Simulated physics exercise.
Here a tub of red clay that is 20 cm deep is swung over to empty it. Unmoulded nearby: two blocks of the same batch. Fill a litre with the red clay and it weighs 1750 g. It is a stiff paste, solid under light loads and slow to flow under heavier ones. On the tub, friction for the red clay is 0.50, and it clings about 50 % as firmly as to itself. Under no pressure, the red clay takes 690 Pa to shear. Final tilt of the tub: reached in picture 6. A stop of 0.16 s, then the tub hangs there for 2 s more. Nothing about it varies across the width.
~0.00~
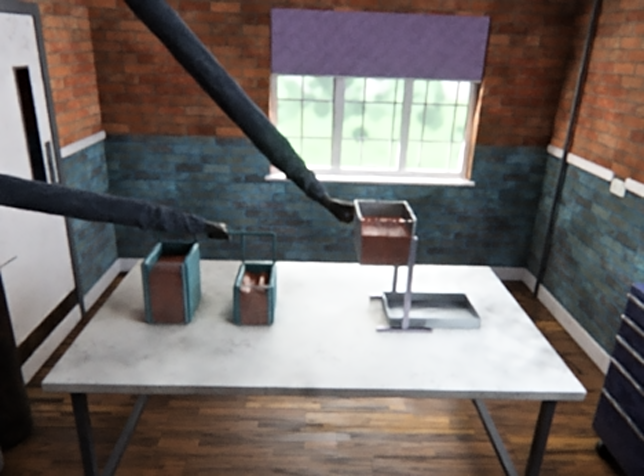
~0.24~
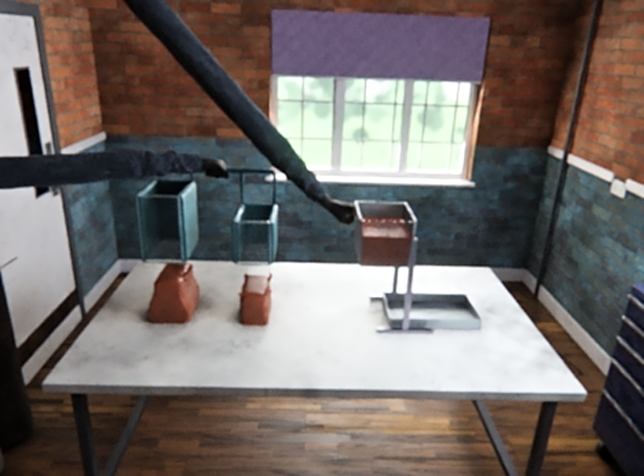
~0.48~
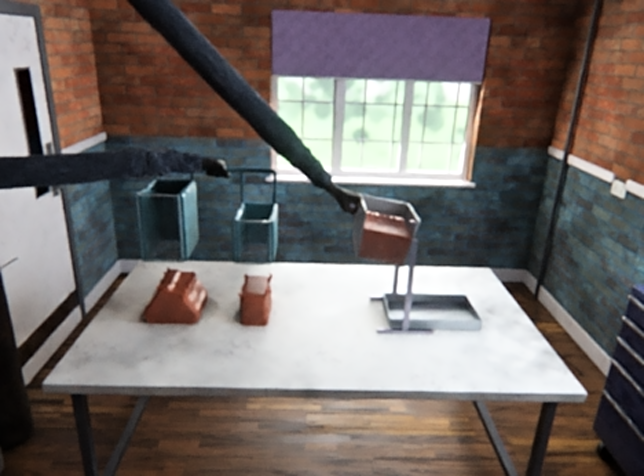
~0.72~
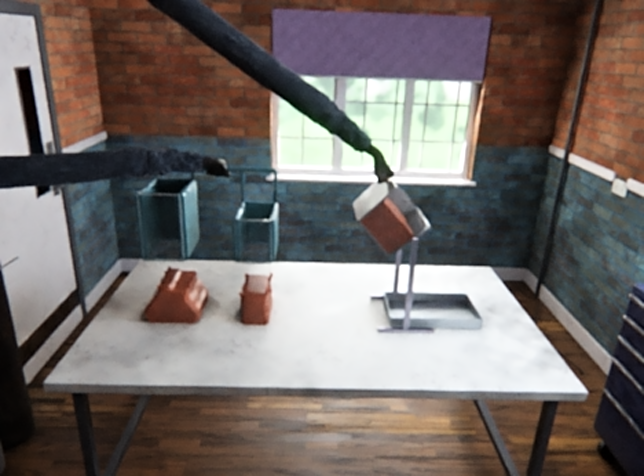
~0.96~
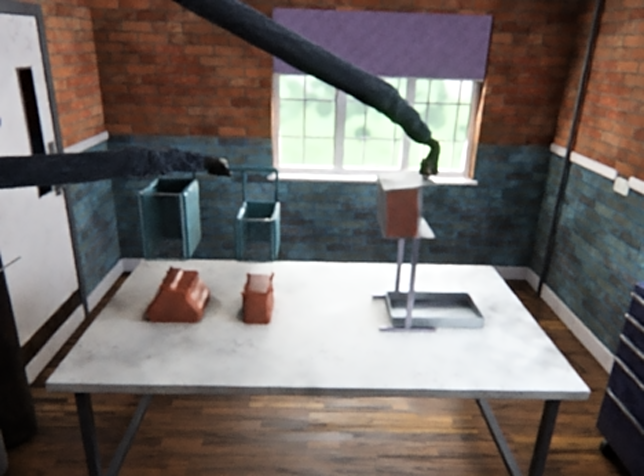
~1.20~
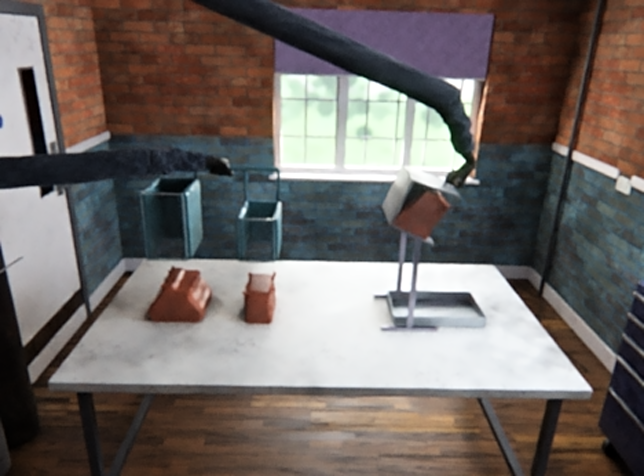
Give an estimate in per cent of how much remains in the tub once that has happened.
9 %.
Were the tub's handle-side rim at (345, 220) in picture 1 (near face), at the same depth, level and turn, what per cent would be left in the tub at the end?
The tub would end up holding some 7 % of it.
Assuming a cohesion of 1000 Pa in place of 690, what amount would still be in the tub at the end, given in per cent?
About 0 per cent.
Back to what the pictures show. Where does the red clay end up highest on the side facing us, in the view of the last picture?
I'd say it peaks at roughly (396, 218) in the last picture.
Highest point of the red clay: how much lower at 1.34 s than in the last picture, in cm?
About 10 cm.
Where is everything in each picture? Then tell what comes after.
Handle-side rim at (361, 219), tilt 0 degrees; highest point of the red clay at (370, 235); test blocks 24 cm, 15 cm high (left to right), in the first frame.
Handle-side rim at (362, 220), tilt 0 degrees; highest point of the red clay at (371, 236); test blocks 20 cm, 15 cm high (left to right), in the second frame.
Handle-side rim at (367, 212), tilt 10 degrees; highest point of the red clay at (367, 229); test blocks 17 cm, 15 cm high (left to right), in the third frame.
Handle-side rim at (397, 189), tilt 47 degrees; highest point of the red clay at (382, 203); test blocks 17 cm, 15 cm high (left to right), in the fourth frame.
Handle-side rim at (437, 187), tilt 86 degrees; highest point of the red clay at (416, 189); test blocks 17 cm, 15 cm high (left to right), in the fifth frame.
Handle-side rim at (459, 198), tilt 111 degrees; highest point of the red clay at (428, 192); test blocks 17 cm, 15 cm high (left to right), in the sixth frame.
By 1.34 s, the tub is at 111 degrees and holds 59 %.
By 1.51 s, the tub is at 111 degrees and holds 34 %.
By 1.68 s, the tub is at 111 degrees and holds 14 %.
By 1.85 s, the tub is at 111 degrees and holds 9 %.
By 3.20 s, at the end, the tub is at 111 degrees and holds 9 %.
